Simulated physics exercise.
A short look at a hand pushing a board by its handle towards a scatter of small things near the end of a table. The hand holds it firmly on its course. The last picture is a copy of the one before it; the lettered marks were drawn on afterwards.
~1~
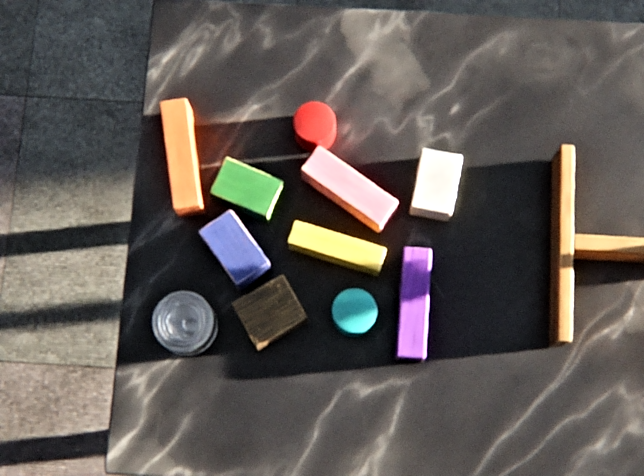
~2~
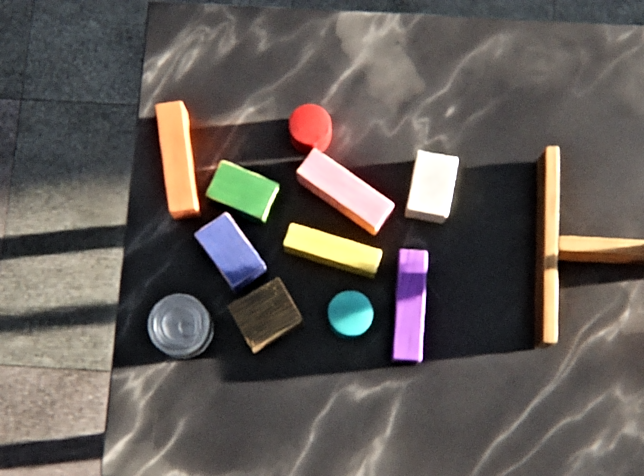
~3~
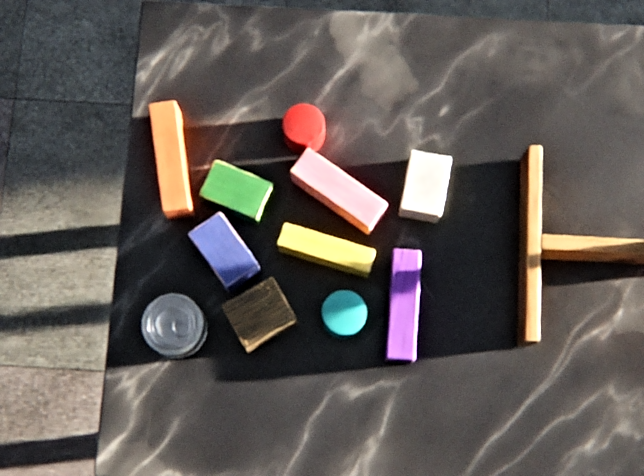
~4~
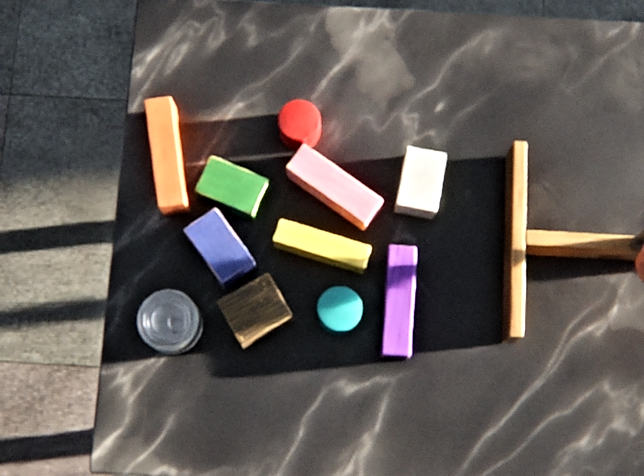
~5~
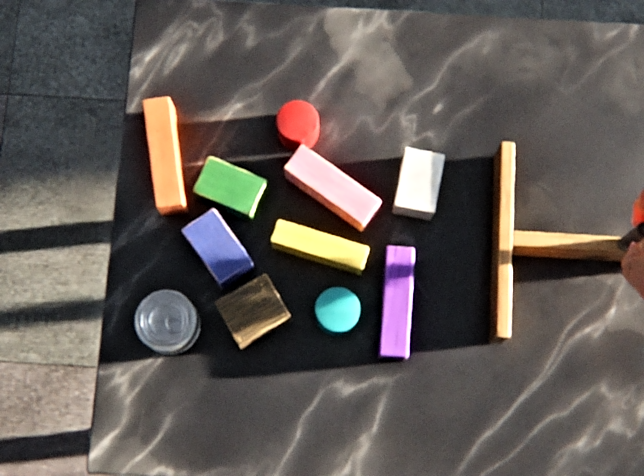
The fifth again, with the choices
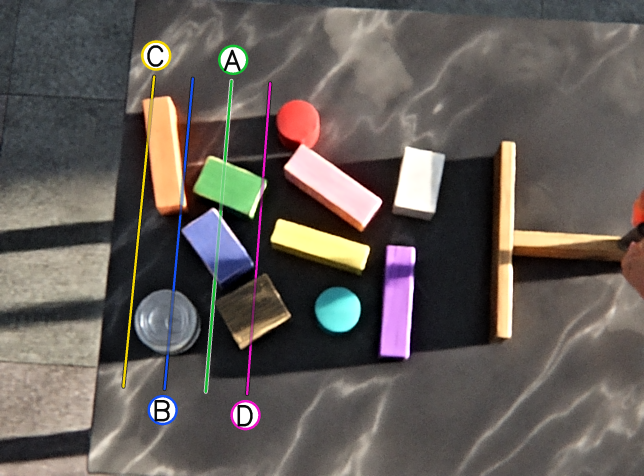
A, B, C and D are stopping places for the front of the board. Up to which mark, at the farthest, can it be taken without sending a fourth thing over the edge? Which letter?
No fourth one falls up to A.
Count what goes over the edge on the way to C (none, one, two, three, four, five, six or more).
Six or more.
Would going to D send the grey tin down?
Yes.
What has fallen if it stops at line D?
It is the grey tin.
On the marked copy, A at (219, 231); B at (179, 229); C at (139, 227); D at (259, 234).
With A. Early on, board (402, 232); purple stick (377, 303); white block (375, 182).
Further on, board (298, 226); grey tin (125, 321); orange bar (149, 156).
At the end, board (221, 221); grey tin over the edge; orange bar over the edge; two fallen.
As for the rest, B drops six; C drops eight; D is within the limit but short.
